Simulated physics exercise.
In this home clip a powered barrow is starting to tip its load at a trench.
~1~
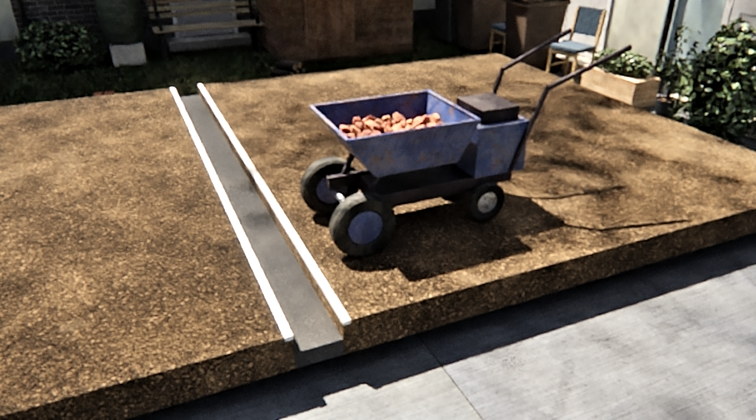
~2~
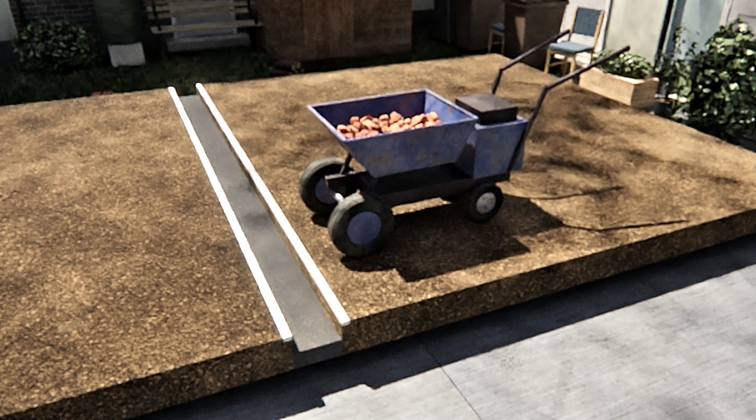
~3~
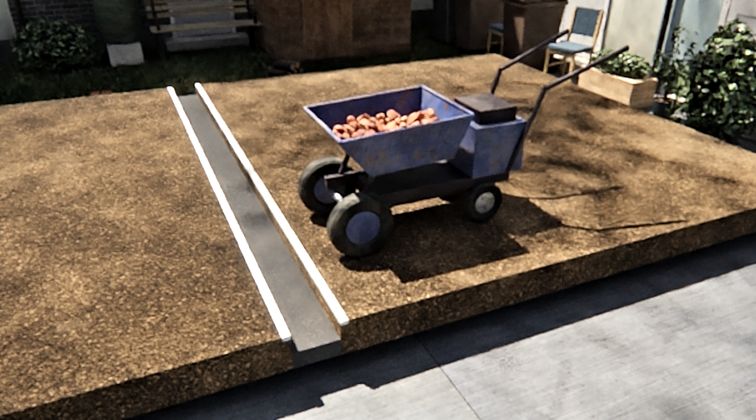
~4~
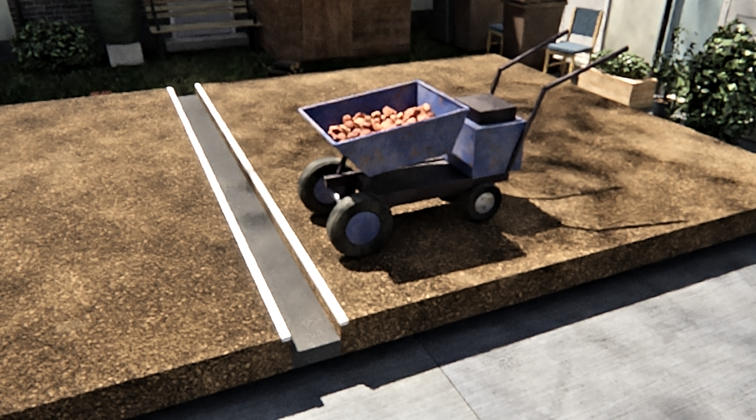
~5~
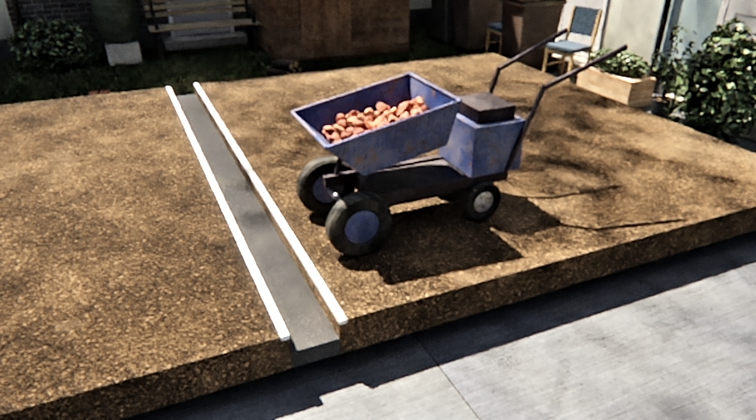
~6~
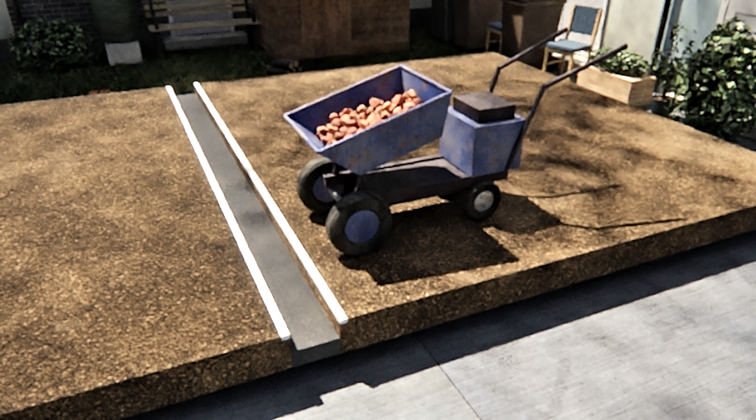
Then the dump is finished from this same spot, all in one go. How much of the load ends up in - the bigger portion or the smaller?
Most of the load does not find the trench.
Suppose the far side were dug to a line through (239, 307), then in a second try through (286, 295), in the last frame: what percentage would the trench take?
The share would be 60 % first and 0 % second.
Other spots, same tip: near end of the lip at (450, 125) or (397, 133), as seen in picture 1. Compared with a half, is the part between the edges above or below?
The first try ends with the lesser portion between the edges, the second with the greater portion.
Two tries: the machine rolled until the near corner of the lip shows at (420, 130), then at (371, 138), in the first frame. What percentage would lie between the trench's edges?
About 70 %, then 50 %.
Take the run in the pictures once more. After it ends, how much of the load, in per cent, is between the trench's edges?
I'd put that share at some 20 per cent.
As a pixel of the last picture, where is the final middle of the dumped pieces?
Resting centre, last picture - approx. (213, 254).
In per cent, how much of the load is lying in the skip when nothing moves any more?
Estimate: 0 %, roughly.
Shortly afterwards, skip tipped steeply; the whole lot in the skip.
Next, skip tipped right over; near two thirds in the skip; only a few in or heaped over the trench; near a quarter beyond it; only a few falling.
Some moments later, skip tipped right over; only a few in the skip; a little in or heaped over the trench; all but a few beyond it.
In the end, skip tipped right over; near a quarter in or heaped over the trench; the bulk beyond it.
